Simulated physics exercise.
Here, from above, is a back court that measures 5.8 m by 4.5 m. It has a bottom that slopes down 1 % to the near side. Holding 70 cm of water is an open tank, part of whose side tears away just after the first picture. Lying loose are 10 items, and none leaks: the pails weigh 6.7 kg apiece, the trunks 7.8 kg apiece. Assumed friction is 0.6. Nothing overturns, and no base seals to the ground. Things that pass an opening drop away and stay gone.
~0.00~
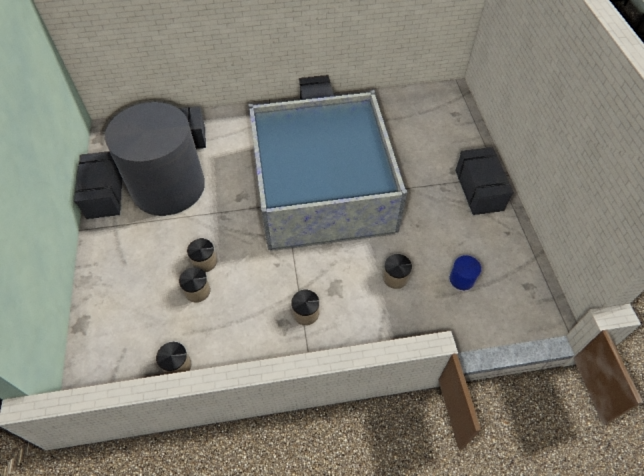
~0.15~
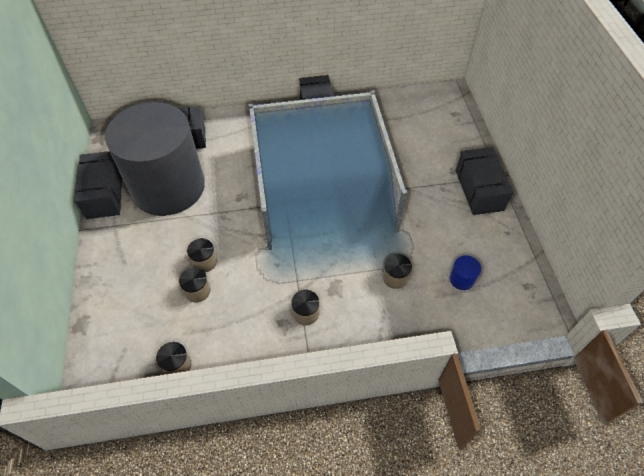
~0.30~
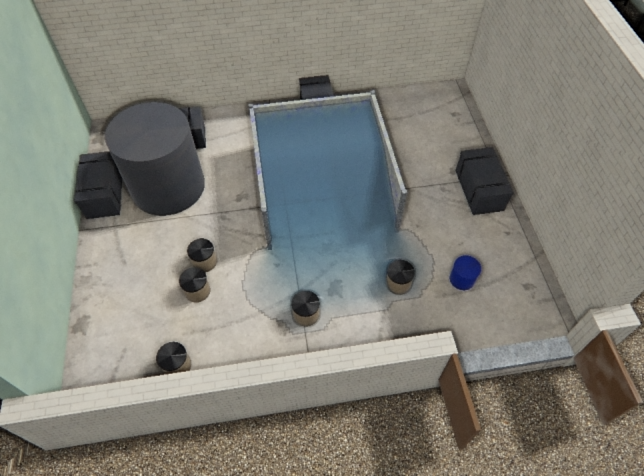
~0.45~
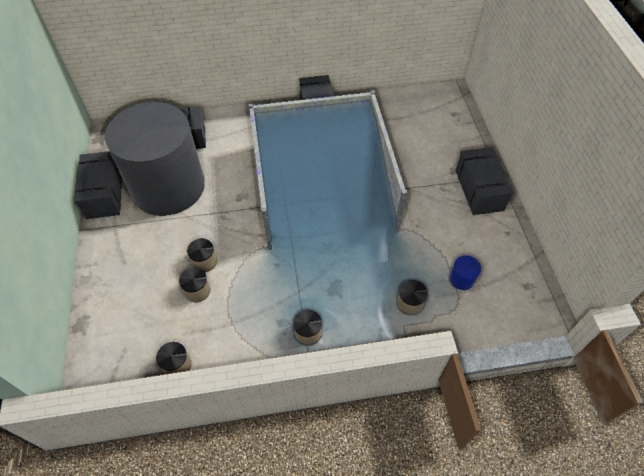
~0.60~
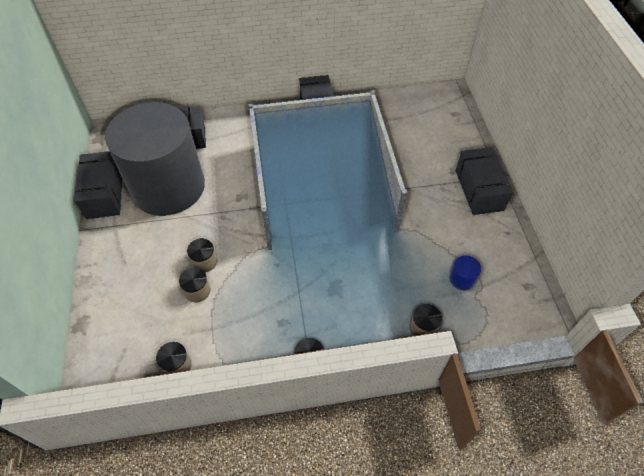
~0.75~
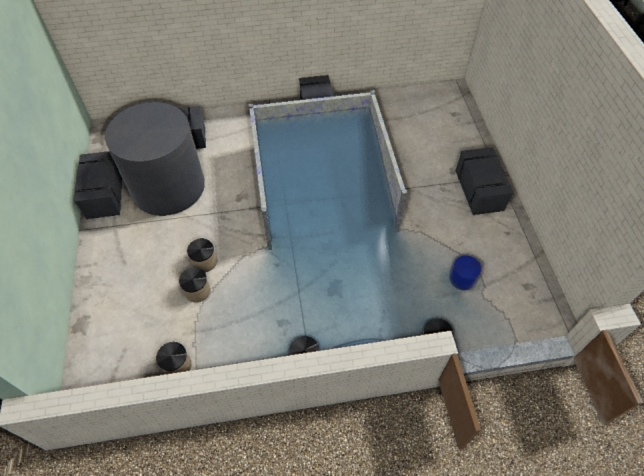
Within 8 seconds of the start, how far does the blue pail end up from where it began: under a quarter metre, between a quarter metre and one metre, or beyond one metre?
Movement: Big.
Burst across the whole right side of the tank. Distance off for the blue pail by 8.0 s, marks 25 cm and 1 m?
Outcome for the blue pail: Modest displacement.
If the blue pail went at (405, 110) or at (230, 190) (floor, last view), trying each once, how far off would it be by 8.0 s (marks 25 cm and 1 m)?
One try each gives this: It remains roughly in place, then it remains roughly in place.
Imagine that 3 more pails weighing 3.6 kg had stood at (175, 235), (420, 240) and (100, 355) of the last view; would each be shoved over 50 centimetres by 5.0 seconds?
In sequence: Goes beyond; stays within; goes beyond.
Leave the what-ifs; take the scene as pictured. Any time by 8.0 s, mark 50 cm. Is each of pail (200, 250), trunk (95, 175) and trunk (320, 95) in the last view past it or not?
First one stayed inside, second one went too far, third one went too far.
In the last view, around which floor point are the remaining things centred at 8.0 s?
It works out to somewhere near (254, 166) on the floor.
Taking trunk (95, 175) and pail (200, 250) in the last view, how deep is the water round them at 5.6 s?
Some 12 cm at the first, some 6 cm at the second.
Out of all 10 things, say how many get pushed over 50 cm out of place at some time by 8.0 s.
The tally stands at 9.
After 1.6 s the blue pail is near (487, 270), 0.2 m from its start, aground; 1 of 10 are out; 1 afloat.
After 3.6 s the blue pail is near (484, 178), 1.4 m from its start, aground; 1 of 10 are out; 1 afloat.
After 5.6 s the blue pail is near (461, 157), 1.7 m from its start, aground; 1 of 10 are out; 4 afloat.
After 8.0 s the blue pail is near (461, 157), 1.7 m from its start, aground; 1 of 10 are out; 5 afloat.
